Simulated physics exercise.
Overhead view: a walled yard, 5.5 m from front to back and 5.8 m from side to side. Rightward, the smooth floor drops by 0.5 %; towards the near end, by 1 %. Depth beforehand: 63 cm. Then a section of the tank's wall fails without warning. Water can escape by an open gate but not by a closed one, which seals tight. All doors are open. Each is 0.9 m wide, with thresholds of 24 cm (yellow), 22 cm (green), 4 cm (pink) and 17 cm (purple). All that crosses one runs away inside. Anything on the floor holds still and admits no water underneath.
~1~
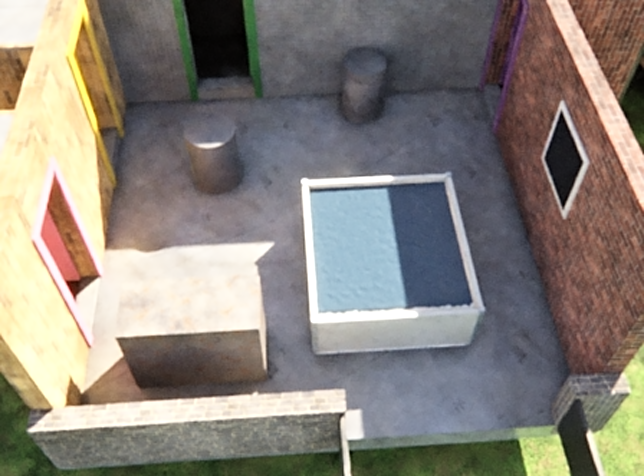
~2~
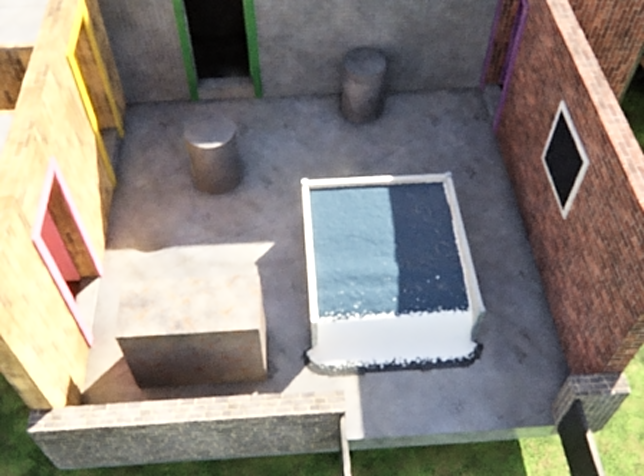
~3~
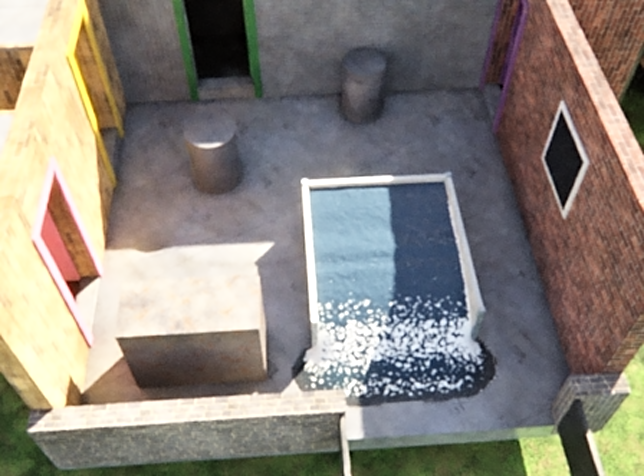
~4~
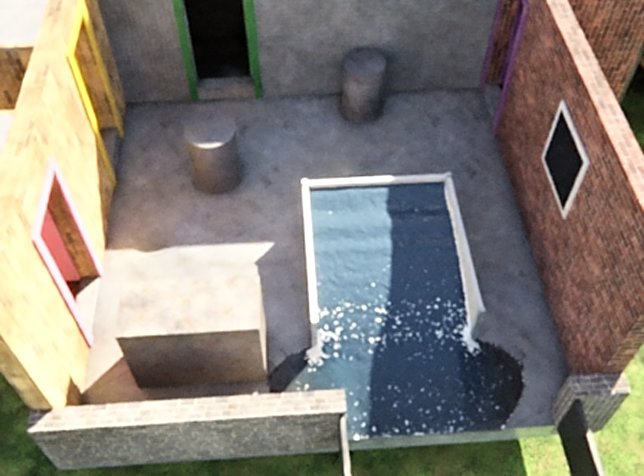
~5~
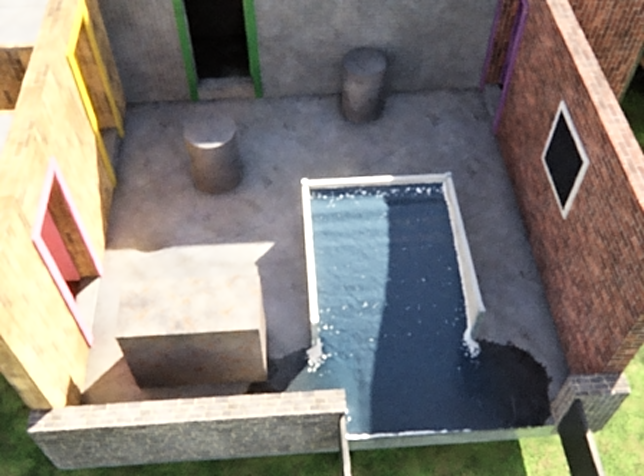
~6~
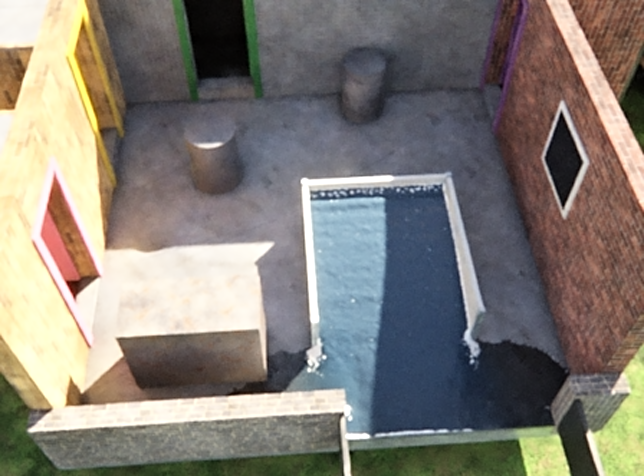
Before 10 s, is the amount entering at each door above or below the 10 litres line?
Yellow door below, green door below, pink door below, purple door below.
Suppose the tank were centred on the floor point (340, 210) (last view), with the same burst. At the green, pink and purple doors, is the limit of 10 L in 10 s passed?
Well, against that limit, at green it's within bounds, at pink it's too much, and at purple it's within bounds.
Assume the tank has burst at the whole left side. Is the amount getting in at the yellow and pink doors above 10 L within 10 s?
At the yellow door the limit is not exceeded; at the pink door it is surpassed.
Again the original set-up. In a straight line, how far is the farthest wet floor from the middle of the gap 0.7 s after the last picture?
Roughly 3.6 m.
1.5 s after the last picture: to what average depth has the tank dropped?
I'd put the mean depth near 19 centimetres.
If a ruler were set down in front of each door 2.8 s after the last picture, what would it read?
In cm: Yellow 0, green 0, pink 5, purple 0.
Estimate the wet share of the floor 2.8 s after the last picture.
Covered: Roughly 30 per cent.
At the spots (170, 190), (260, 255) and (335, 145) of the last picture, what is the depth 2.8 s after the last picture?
The depths come out at 0, 0 and 0 centimetres, in the order listed.
Then, 0.7 s after the last picture water covers 15 % of the floor and is deepest (34 cm) near (333, 419); yellow door not reached, green door not reached, pink door not reached, purple door not reached.
Then, 1.5 s after the last picture water covers 20 % of the floor and is deepest (30 cm) near (93, 434); yellow door not reached, green door not reached, pink door not reached, purple door not reached.
Then, 2.8 s after the last picture water covers 30 % of the floor and is deepest (20 cm) near (77, 435); yellow door not reached, green door not reached, pink door 5 cm at the sill, 0 L in, purple door not reached.
Then, 5.3 s after the last picture water covers 45 % of the floor and is deepest (9 cm) near (93, 434); yellow door 2 cm at the sill, 0 L in, green door 3 cm at the sill, 0 L in, pink door 4 cm at the sill, 0 L in, purple door not reached.
Then, 9.3 s after the last picture water covers 55 % of the floor and is deepest (4 cm) near (77, 435); yellow door 2 cm at the sill, 0 L in, green door 2 cm at the sill, 0 L in, pink door 2 cm at the sill, 1 L in, purple door not reached.
